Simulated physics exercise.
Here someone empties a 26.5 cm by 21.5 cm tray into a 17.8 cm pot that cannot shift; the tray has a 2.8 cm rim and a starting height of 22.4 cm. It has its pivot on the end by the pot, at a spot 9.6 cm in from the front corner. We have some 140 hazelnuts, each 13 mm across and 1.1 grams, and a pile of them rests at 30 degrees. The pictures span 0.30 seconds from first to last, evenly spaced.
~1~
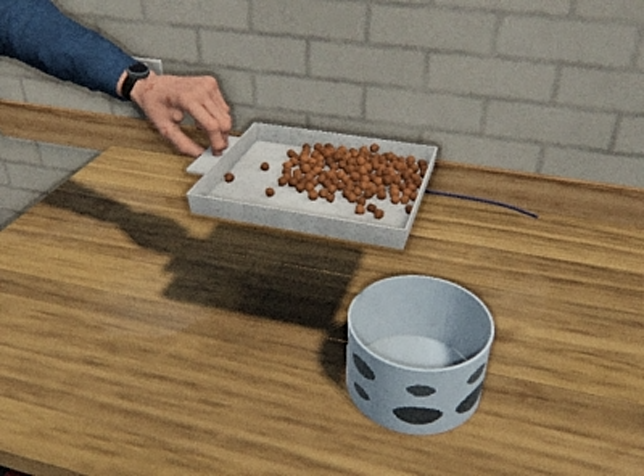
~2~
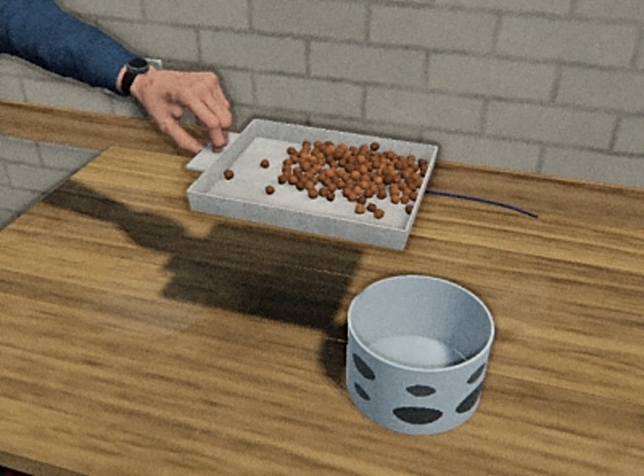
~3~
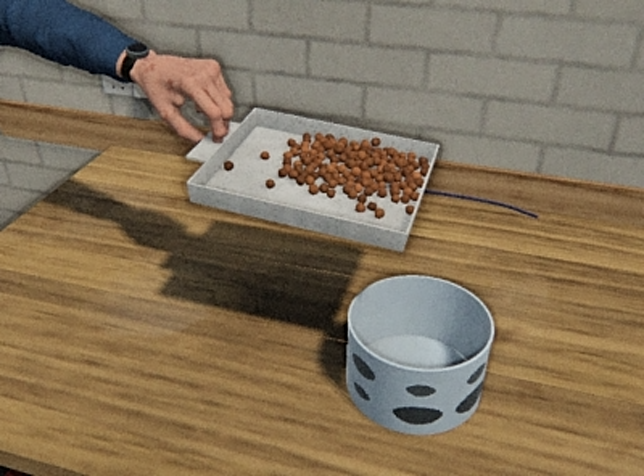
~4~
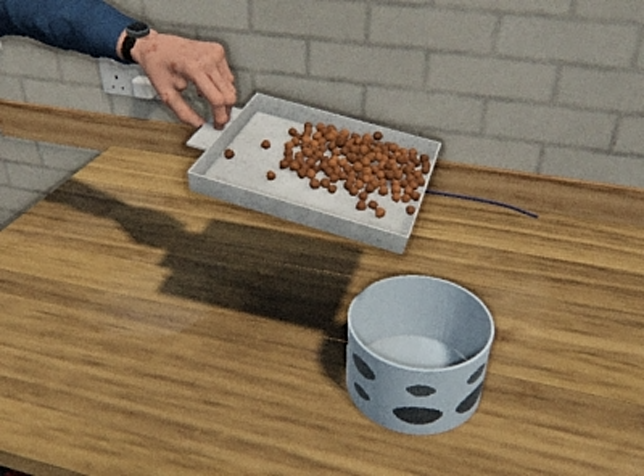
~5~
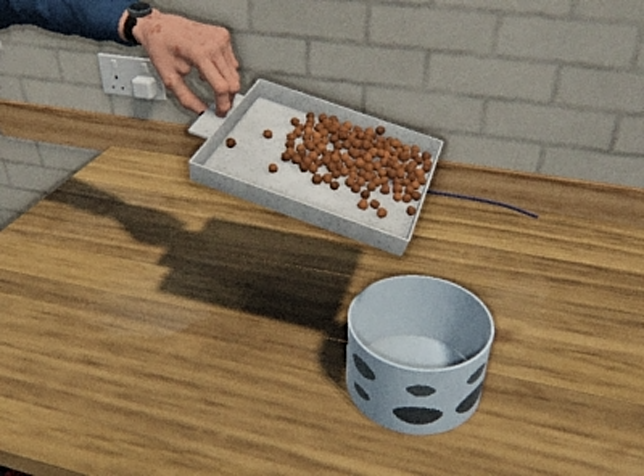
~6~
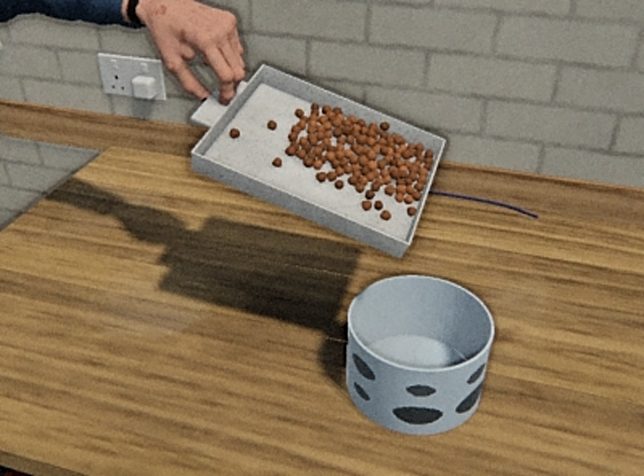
On a wooden worktop, a hand raises the left end of a tray of hazelnuts.
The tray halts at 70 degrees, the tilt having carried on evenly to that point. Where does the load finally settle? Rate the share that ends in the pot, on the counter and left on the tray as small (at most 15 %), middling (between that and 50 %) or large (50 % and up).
Pot - small, counter - small, tray - large.
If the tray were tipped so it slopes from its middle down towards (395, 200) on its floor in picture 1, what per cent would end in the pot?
0 %.
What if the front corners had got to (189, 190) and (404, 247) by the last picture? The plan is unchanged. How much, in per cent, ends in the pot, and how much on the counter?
In the pot: 5 per cent; on the counter: 0 per cent.
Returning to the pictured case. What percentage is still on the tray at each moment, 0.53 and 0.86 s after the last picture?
About 100, 95.
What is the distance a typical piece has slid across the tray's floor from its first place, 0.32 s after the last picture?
About 5 cm.
Then, 0.32 s after the last picture, tilt 44 degrees; the tray holds 100 %, the pot 0 %.
Then, 0.53 s after the last picture, tilt 61 degrees; the tray holds 100 %, the pot 0 %.
Then, 0.86 s after the last picture, tilt 70 degrees; the tray holds 95 %, the pot 0 %.
In the end, pot 5 %, counter 0 %, tray 95 %.
